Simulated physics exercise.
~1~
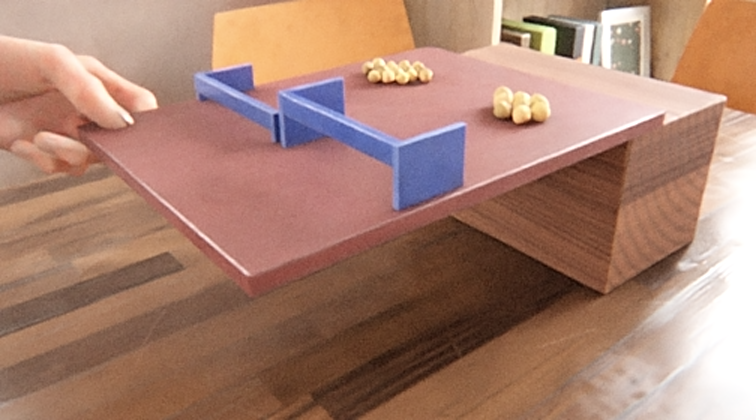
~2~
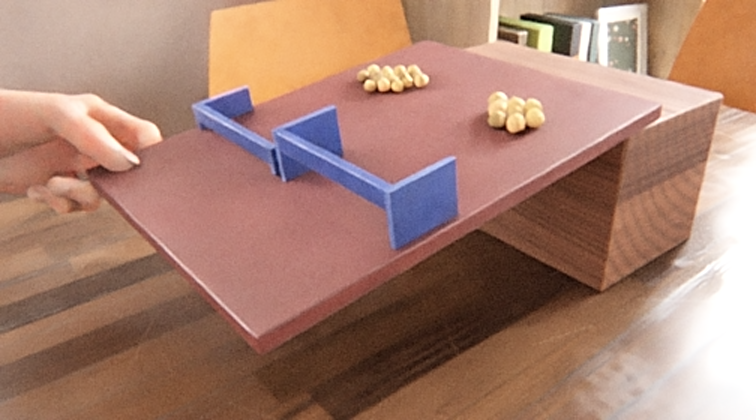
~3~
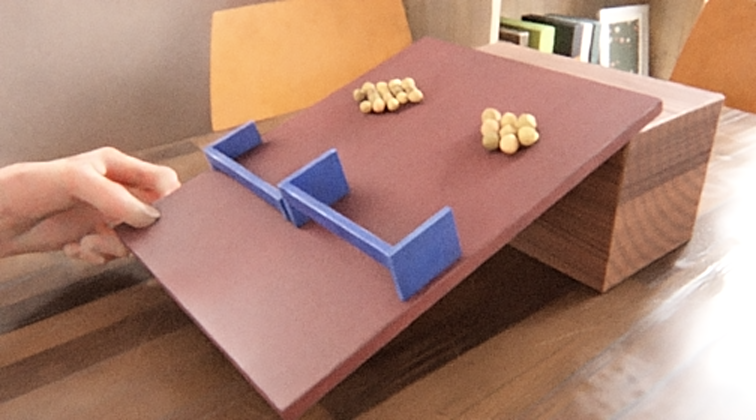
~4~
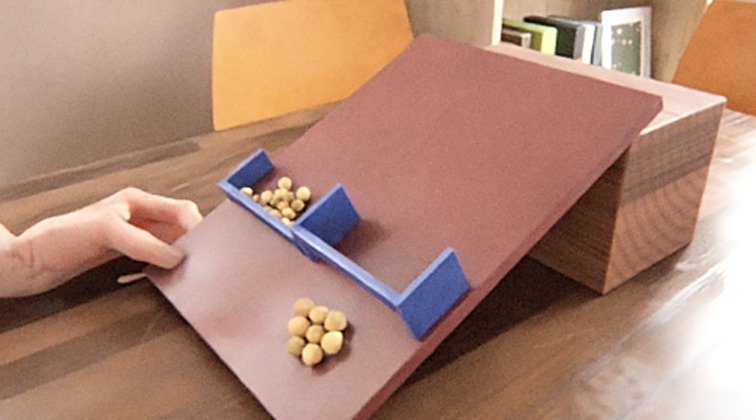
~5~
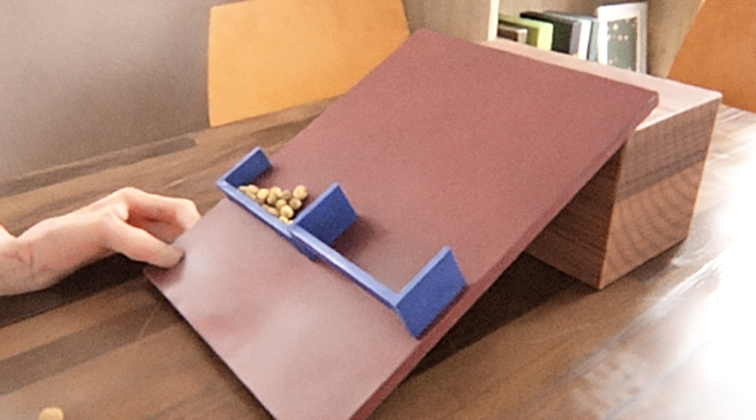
Hand lowering a maroon board into a ramp, nearer cluster of small tan balls rolling past its blue gate, farther cluster stopping behind.
